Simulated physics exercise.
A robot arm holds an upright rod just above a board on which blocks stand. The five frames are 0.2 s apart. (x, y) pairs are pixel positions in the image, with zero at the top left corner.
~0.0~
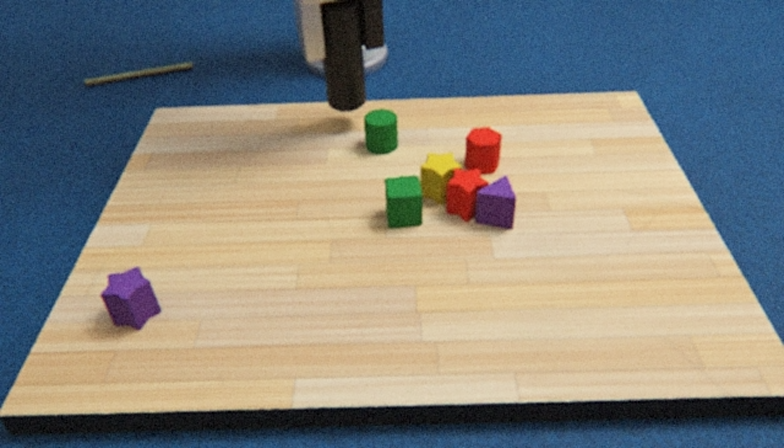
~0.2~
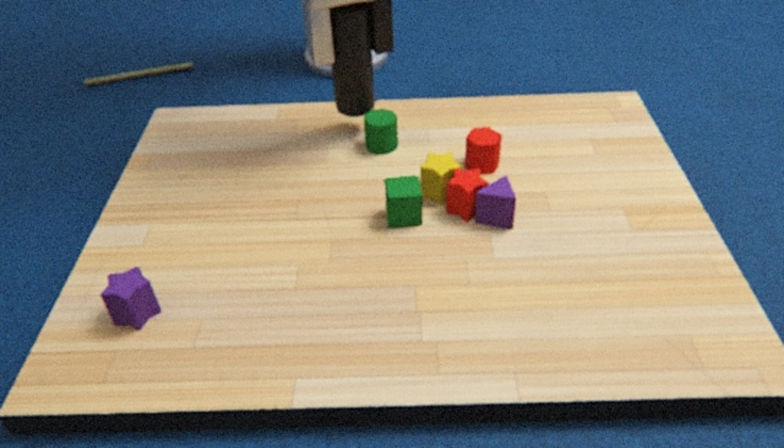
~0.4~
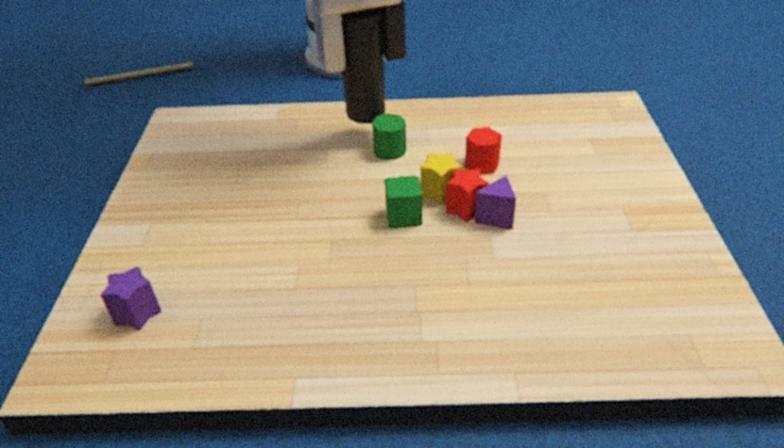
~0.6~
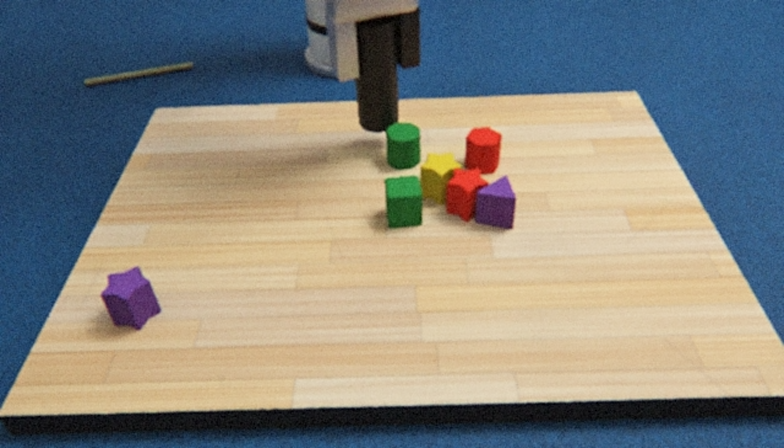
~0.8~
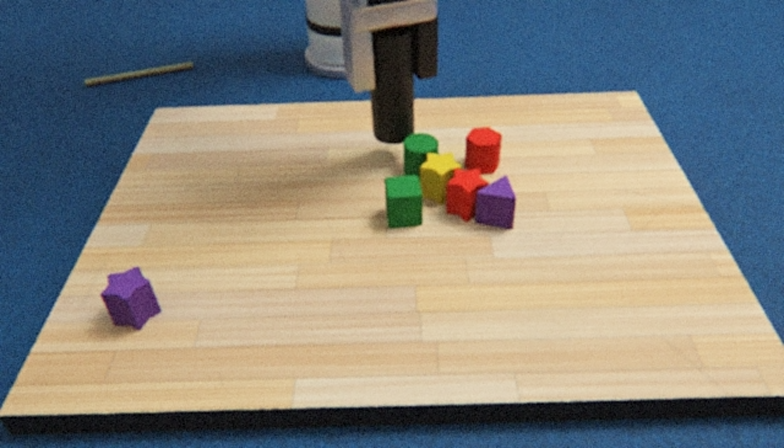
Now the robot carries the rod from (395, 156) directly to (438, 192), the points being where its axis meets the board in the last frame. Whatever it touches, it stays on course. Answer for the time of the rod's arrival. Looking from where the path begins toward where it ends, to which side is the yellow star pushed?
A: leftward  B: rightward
The one that fits is B, rightward.
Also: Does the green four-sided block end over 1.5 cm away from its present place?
No, I don't think so.
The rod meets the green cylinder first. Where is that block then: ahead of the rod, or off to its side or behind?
The rod still has the green cylinder in front of it when the path ends.
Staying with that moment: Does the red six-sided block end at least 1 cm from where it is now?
My answer is no.
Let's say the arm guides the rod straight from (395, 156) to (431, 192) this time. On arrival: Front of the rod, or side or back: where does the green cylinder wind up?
I expect it to be in front.
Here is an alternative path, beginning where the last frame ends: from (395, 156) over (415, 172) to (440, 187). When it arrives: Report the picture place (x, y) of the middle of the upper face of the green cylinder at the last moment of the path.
It will end up at (469, 176).
The first path, step by step. Halfway along, rod at (416, 151); green cylinder at (444, 160); yellow star at (447, 180); red star at (480, 192), turned 30° anticlockwise; purple triangular block at (513, 193), turned 15° anticlockwise.
At the end, rod at (438, 170); green four-sided block in place; green cylinder at (474, 175); yellow star at (451, 191), turned 40° clockwise; red star at (482, 204), turned 70° anticlockwise; red six-sided block in place; purple triangular block at (515, 193), turned 30° anticlockwise.
